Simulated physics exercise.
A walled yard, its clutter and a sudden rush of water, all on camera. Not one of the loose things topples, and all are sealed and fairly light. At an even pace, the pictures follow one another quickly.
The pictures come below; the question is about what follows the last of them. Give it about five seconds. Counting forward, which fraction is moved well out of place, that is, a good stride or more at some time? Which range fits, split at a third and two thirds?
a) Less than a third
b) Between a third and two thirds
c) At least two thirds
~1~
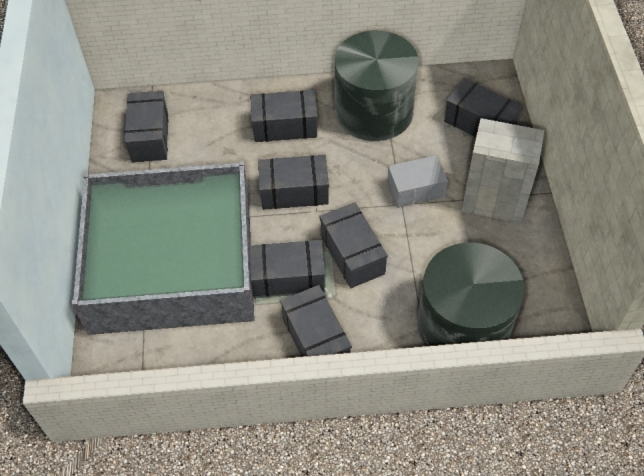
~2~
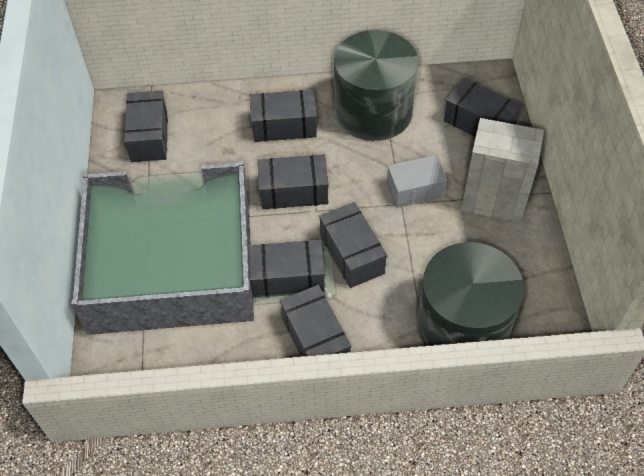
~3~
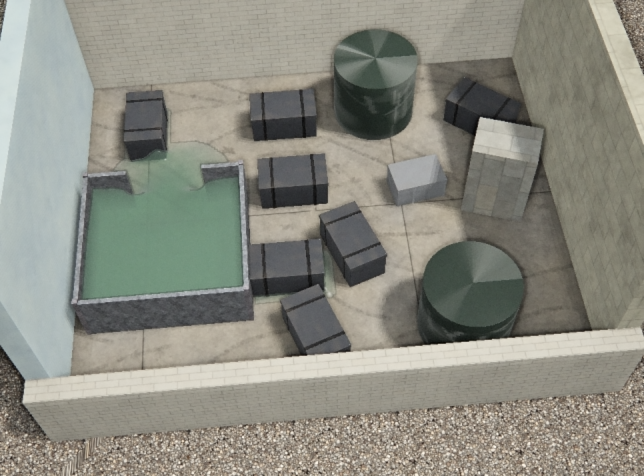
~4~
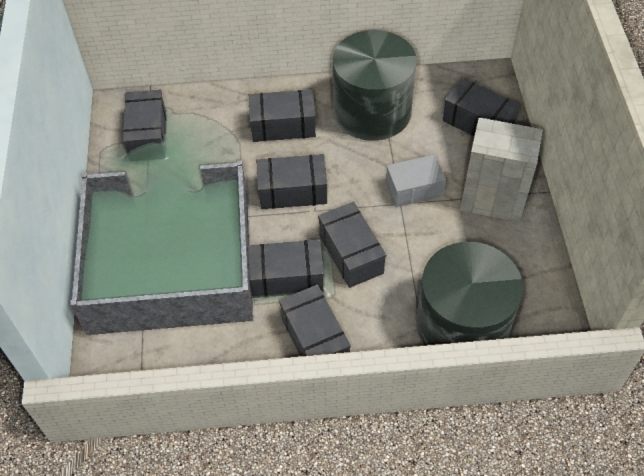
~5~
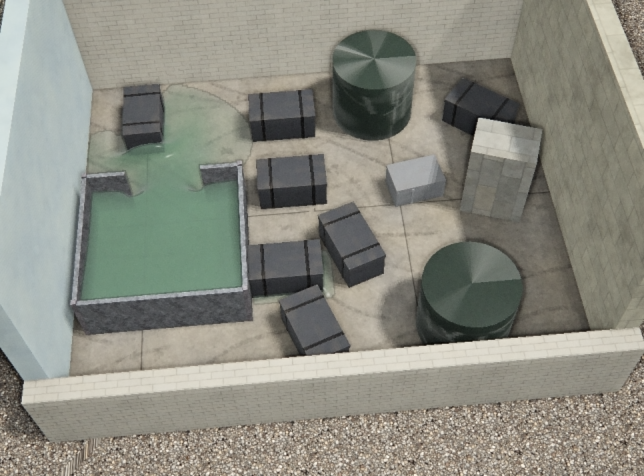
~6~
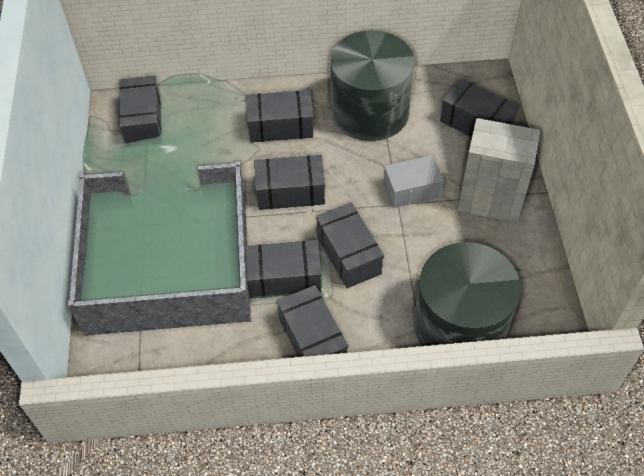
a, less than a third.
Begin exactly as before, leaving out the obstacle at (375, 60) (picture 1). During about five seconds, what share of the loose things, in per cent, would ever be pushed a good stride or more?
Around 10 in a hundred.
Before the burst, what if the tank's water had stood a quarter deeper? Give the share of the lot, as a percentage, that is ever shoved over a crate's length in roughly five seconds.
Share moved: 40 in a hundred.
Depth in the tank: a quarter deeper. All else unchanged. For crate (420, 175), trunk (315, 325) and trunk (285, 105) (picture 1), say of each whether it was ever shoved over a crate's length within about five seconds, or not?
In the order asked: Over that distance, below that distance and over that distance.
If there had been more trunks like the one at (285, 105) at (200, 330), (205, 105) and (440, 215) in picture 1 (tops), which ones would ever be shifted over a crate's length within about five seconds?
Item by item: Remains in place, goes the distance, remains in place.
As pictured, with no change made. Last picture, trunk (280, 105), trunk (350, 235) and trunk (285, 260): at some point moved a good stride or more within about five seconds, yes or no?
First displaced that much, second under that distance, third under that distance.
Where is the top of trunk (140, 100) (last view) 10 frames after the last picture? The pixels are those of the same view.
My guess is roughly (113, 86).
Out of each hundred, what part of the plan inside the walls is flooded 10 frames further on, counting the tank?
I'd put it at around 35 in a hundred.
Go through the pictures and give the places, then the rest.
A trunk at (144, 116) rests on the ground; a trunk at (353, 235), on the bottom; 0 of 8 have shifted, in the first picture.
A trunk at (144, 116), on the bottom; a trunk at (353, 235), on the bottom; 0 of 8 have shifted, in the second picture.
A trunk at (144, 115), on the bottom; a trunk at (353, 234), on the bottom; 0 of 8 have shifted, in the third picture.
A trunk at (142, 115) rests on the ground; a trunk at (352, 235) rests on the ground; 0 of 8 have shifted, in the fourth picture.
A trunk at (141, 109) rests on the ground, close to its start; a trunk at (351, 235), on the bottom; 1 of 8 have shifted, in the fifth picture.
A trunk at (138, 101), on the bottom, close to its start; a trunk at (349, 235), on the bottom; 1 of 8 have shifted, in the sixth picture.
A moment on, 0 of 8 are well off their spots; 0 afloat.
Next, 1 of 8 are well off their spots; 1 afloat.
Later, 0 of 8 are well off their spots; 1 afloat.
In the end, 1 of 8 are well off their spots, and 2 have been at some point; 1 afloat.
